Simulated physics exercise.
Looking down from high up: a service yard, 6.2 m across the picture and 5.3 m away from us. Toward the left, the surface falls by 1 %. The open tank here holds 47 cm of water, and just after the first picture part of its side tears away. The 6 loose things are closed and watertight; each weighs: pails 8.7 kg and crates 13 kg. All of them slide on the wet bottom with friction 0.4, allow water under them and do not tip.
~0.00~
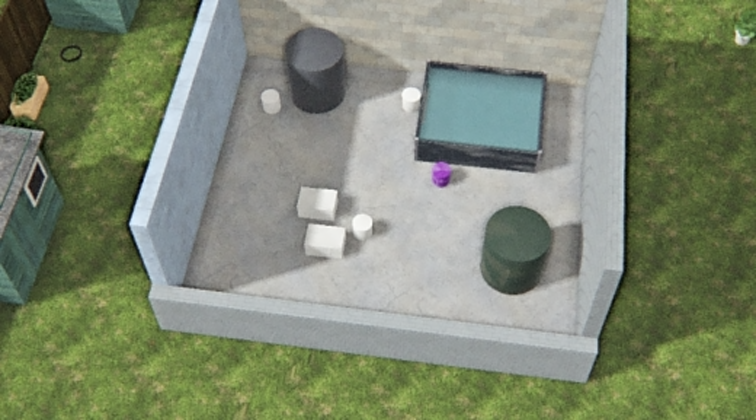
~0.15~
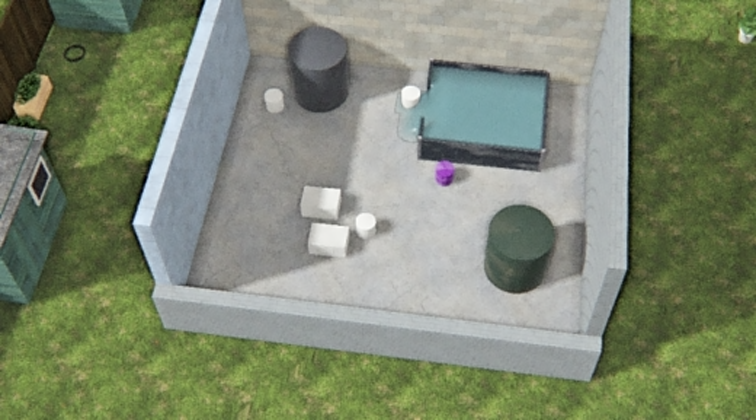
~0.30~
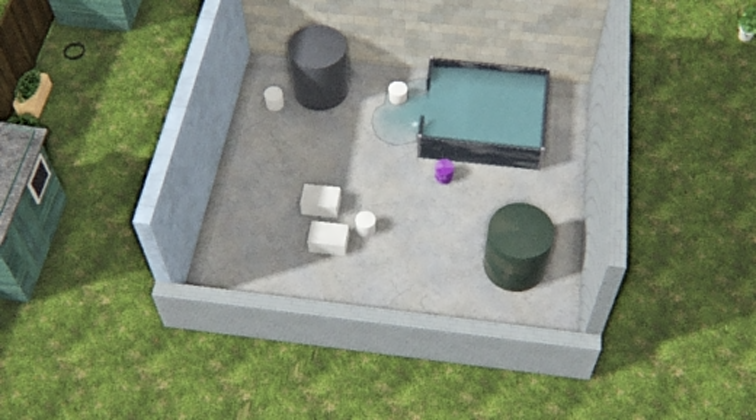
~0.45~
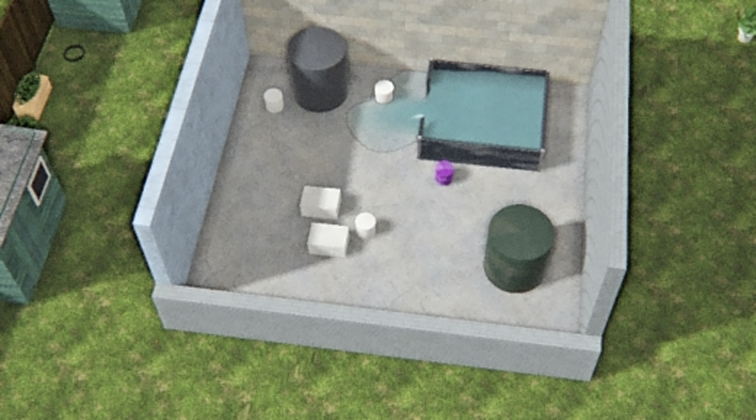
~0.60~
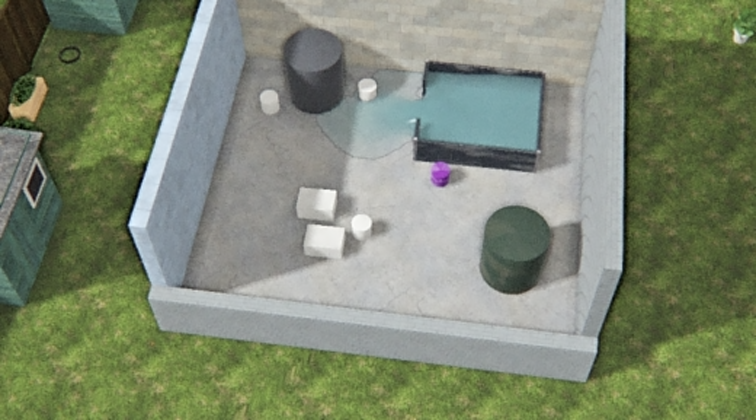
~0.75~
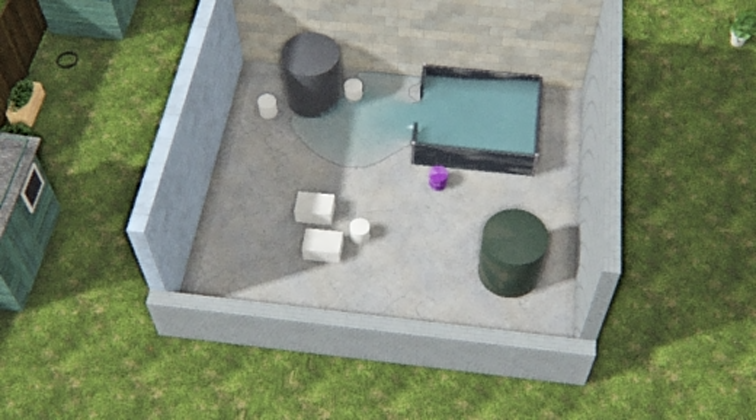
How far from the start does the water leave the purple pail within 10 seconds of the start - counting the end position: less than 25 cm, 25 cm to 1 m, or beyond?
More or less stationary.
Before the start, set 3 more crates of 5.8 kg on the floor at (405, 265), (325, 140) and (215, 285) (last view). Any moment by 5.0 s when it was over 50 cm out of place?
Within it, beyond it, beyond it.
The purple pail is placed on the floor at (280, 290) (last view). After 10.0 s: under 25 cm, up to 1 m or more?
Outcome: It is shifted a bit.
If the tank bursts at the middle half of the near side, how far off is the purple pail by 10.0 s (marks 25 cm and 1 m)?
With that failure, the purple pail moves slightly.
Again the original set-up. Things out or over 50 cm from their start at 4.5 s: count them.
By that point, 1.
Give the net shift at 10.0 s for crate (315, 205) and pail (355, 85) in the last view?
Lab note - net shifts in turn: 0 cm; 140 cm.
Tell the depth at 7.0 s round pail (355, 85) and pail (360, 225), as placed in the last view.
Around 9 cm and 1 cm.
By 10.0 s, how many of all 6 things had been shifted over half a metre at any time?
I make that 1.
After 2.0 s the purple pail is near (439, 174), 0.0 m from its start, aground; 1 afloat.
After 4.5 s the purple pail is near (439, 174), 0.0 m from its start, aground; 0 afloat.
After 7.0 s the purple pail is near (439, 174), 0.0 m from its start, aground; 0 afloat.
After 10.0 s the purple pail is near (439, 174), 0.0 m from its start, aground; 0 afloat.
